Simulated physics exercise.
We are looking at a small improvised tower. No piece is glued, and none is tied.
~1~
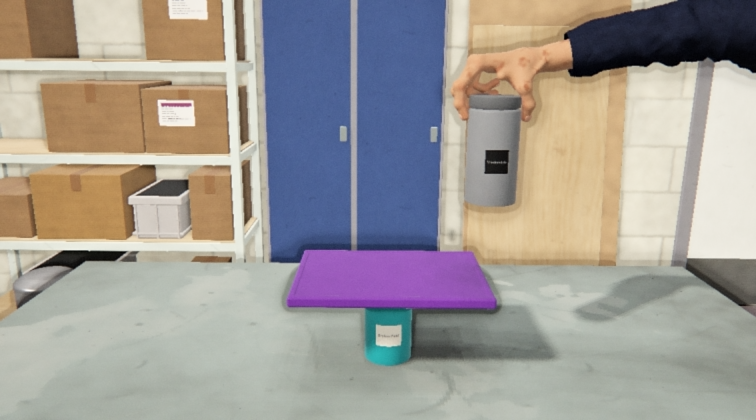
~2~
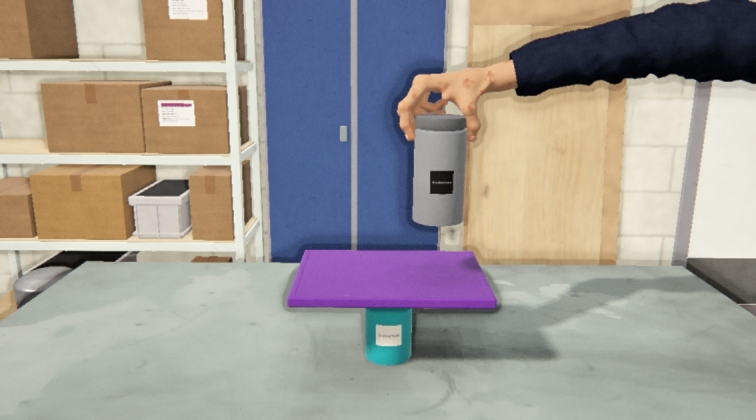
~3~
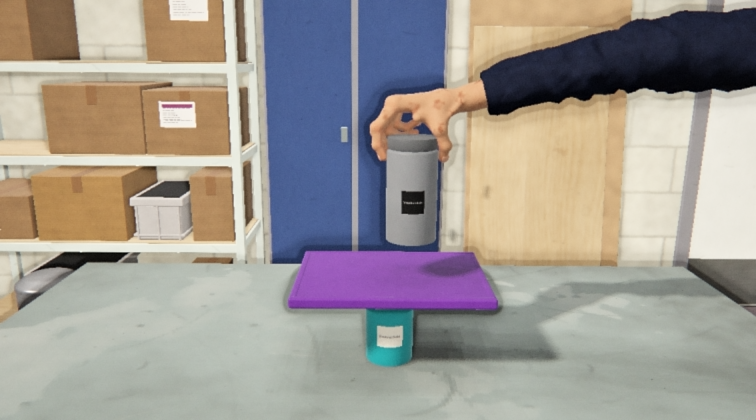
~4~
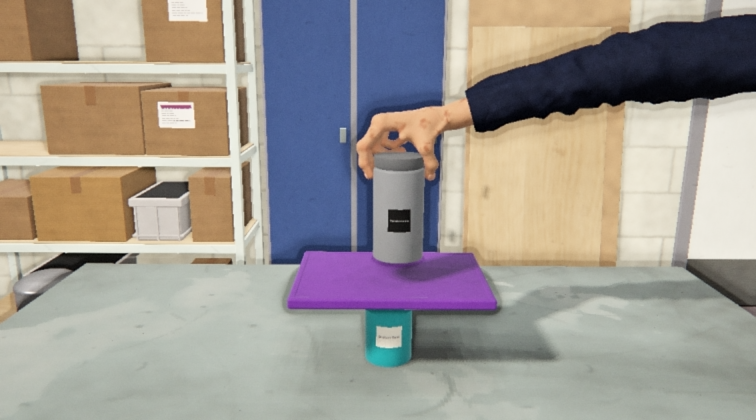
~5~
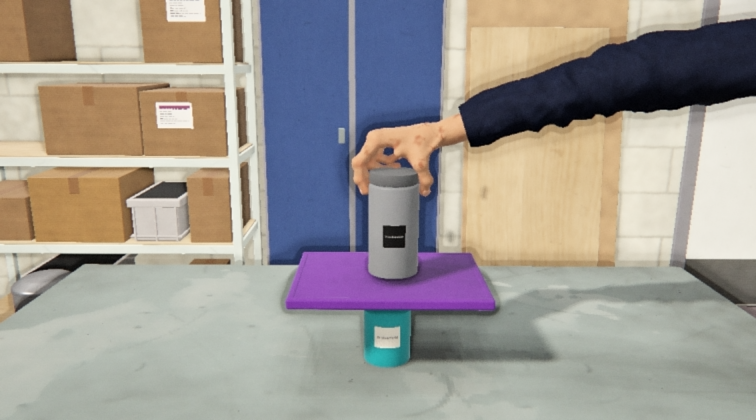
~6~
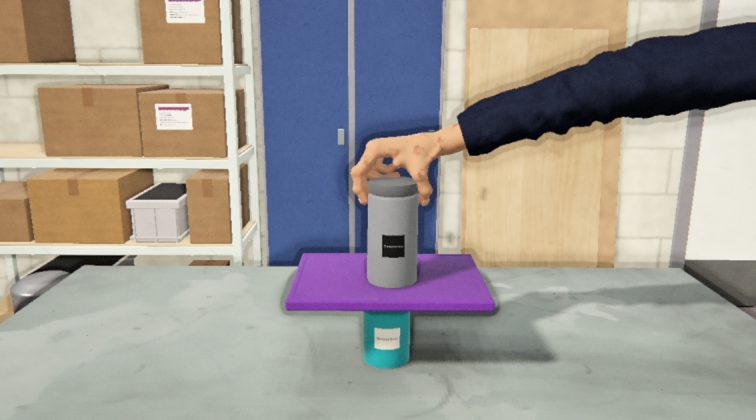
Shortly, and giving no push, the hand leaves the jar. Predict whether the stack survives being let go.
Prediction: It survives.
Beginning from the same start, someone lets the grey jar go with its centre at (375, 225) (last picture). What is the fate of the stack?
Outcome: Stable.
Then, 0.70 s later than the last frame, all is still.
Then, 1.70 s later than the last frame, grey jar resting near (393, 232).
When it is over, all 3 as before. End places, in pixels of the last picture, grey jar near (393, 232). The stack holds.
